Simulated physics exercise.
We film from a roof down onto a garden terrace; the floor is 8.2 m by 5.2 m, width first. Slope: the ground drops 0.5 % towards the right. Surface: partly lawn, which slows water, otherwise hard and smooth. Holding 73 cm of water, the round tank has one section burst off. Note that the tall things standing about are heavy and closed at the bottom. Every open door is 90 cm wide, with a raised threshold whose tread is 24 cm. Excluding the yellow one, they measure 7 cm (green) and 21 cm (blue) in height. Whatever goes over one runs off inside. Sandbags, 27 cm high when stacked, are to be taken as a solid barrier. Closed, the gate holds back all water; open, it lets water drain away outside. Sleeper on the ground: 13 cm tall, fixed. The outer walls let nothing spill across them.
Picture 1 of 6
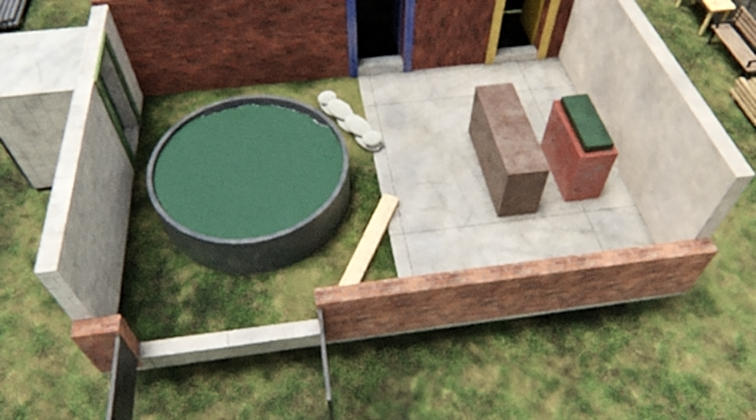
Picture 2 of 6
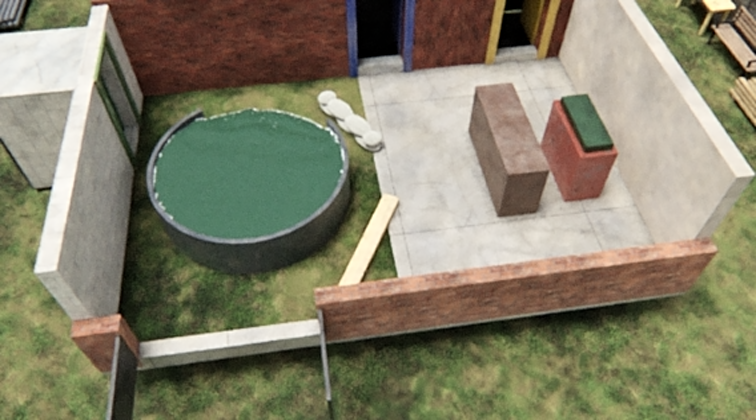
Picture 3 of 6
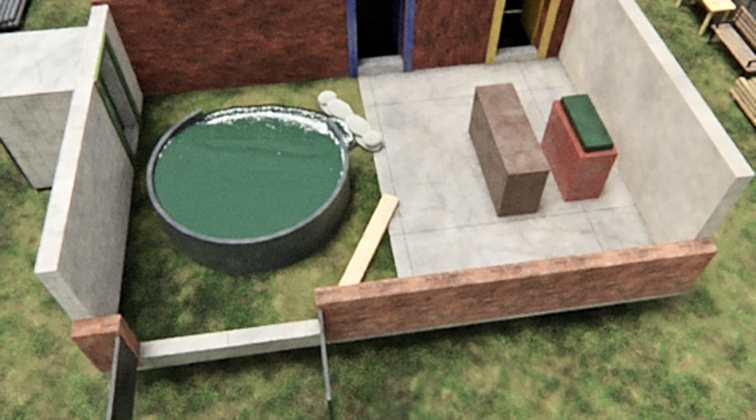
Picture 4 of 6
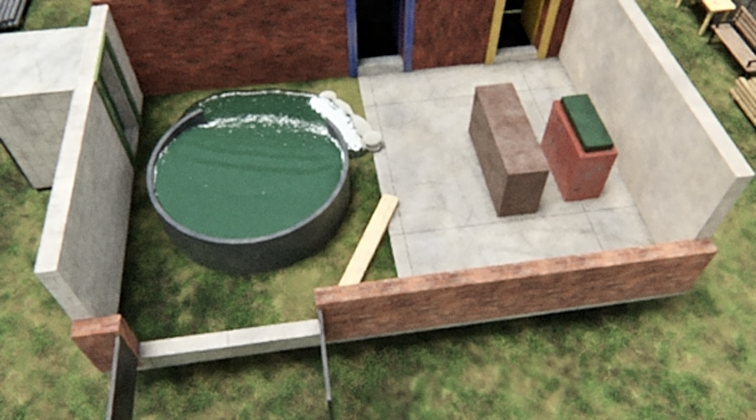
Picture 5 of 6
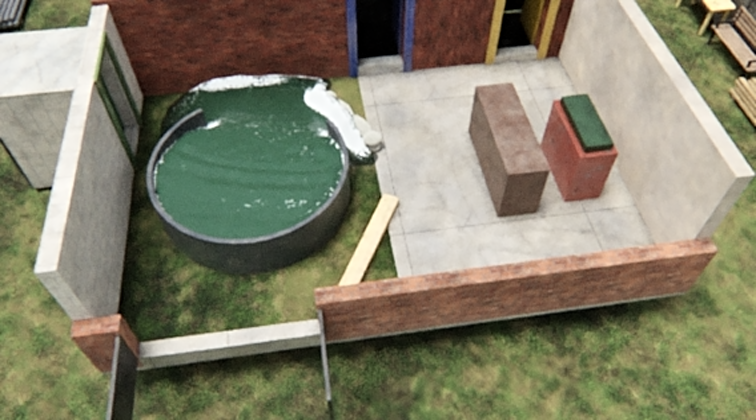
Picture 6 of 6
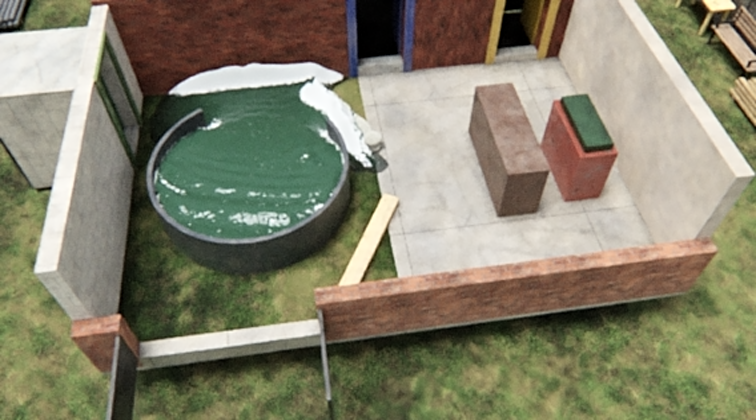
At the start, a round tank full of still green water stands on the lawn of a walled terrace. A section of its far rim is then missing and water pours out behind it, spreading in white foam along the brick wall and over the pale stones beside the paving.
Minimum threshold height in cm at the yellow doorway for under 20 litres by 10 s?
Roughly 11 cm.
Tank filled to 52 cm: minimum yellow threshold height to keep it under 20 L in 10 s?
Roughly 6.0 centimetres.
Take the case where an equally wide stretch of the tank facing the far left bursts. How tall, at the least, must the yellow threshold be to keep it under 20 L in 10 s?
Roughly 7.0 cm.
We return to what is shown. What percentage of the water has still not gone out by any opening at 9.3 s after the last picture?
Roughly 80 %.
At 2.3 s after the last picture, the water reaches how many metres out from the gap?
About 5.8 m.
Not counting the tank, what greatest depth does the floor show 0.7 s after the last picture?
Max depth: About 60 cm.
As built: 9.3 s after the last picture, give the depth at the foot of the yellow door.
It works out to about 12.0 centimetres deep.
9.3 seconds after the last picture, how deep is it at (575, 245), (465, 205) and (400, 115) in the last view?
Close to 6, 11 and 6 cm, one after the other.
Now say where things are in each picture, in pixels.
In the first picture, still water, 73 cm deep, in the round tank at (250, 165); the yellow door at (524, 18) is dry.
In the second picture, water pours out on the far side and has run 0.3 m, to a hidden place; about 8 cm deep outside, 73 cm at the back.
In the third picture, the gap is on the far side, the front 0.7 m out at a hidden place; the back of the round tank holds 73 cm.
In the fourth picture, the front is at (221, 96), 1.1 m from the gap on the far side; 3.2 m2 of floor is wet, 73 cm left at the back.
In the fifth picture, the gap is on the far side, the front 1.6 m out at (321, 80); the back of the round tank holds 73 cm.
In the sixth picture, the gap is on the far side, the front 1.8 m out at (345, 77); the back of the round tank holds 72 cm; the yellow door at (524, 18), 5.0 m from the gap, is still 3.4 m from the nearest water.
Then, 0.7 s after the last picture water covers 25 % of the floor, deepest (60 cm) near (287, 87); it has not reached the yellow door.
Then, 2.3 s after the last picture water covers 60 % of the floor, deepest (44 cm) near (153, 100); 6 cm at the yellow door, 0 litres in over its 15 cm threshold.
Then, 9.3 s after the last picture water covers 95 % of the floor, deepest (14 cm) near (231, 133); 12 cm at the yellow door, 5 litres in over its 15 cm threshold.
At the yellow door as built, the water peaked near 16 cm, 4.5 s after the last picture.
Run again over the same 10 s with other heights there, 41 litres in over 9 cm, 12 litres over 12.5 cm. The limit of 20 litres is kept from about 11 cm up.
